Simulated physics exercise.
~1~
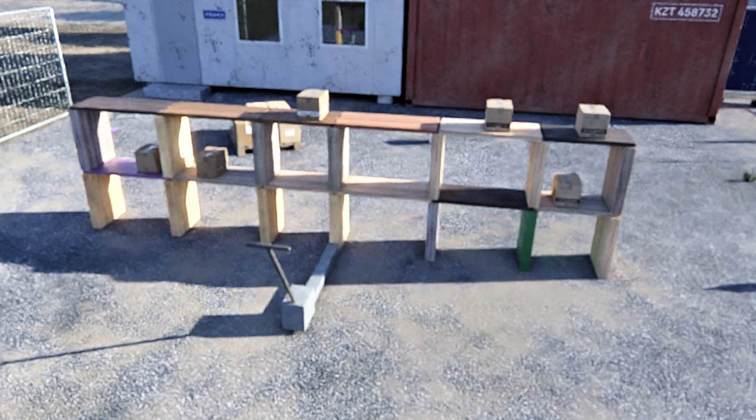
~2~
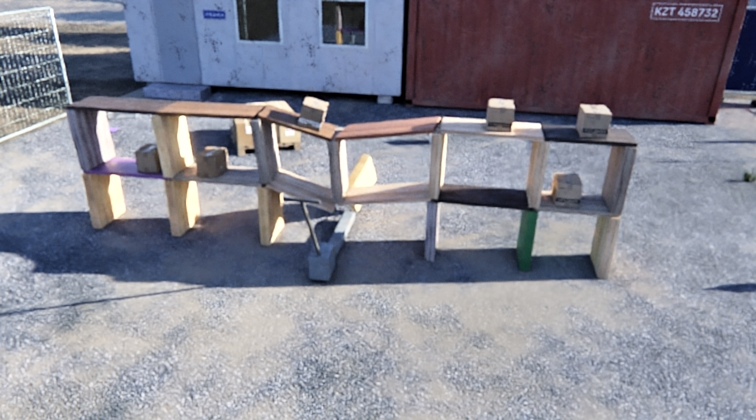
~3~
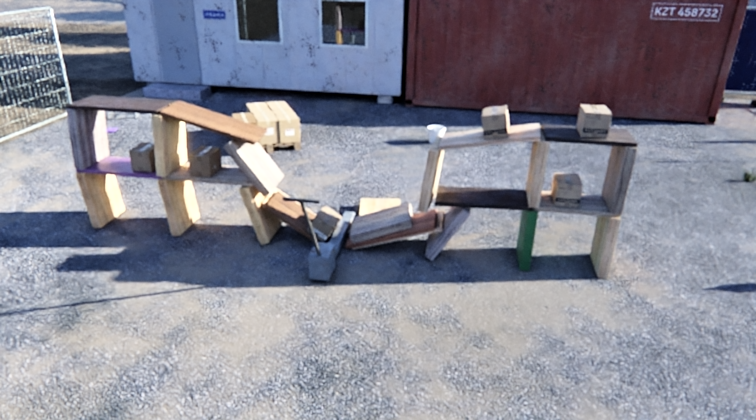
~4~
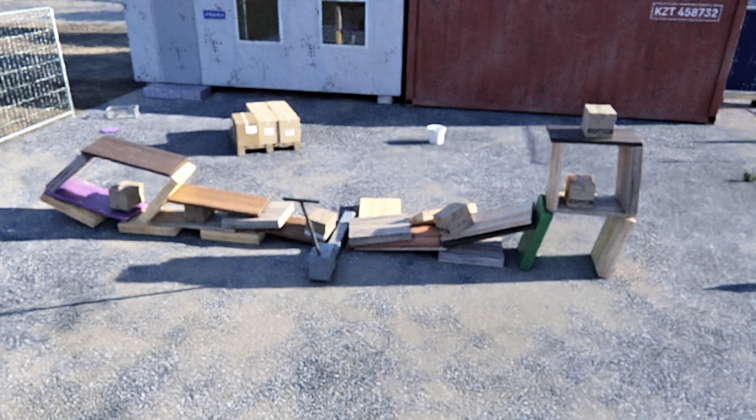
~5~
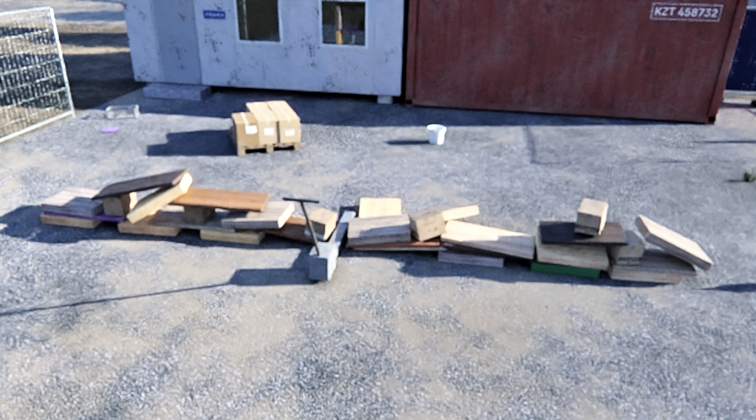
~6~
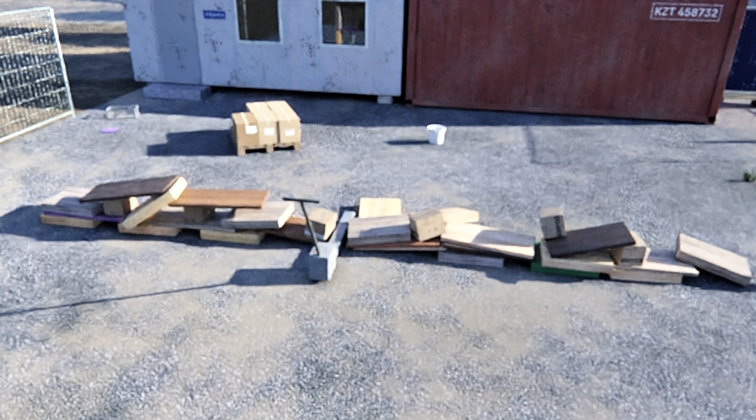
A long two-tier board shelf collapses from the middle outward as a jack knocks its base, ending flat.
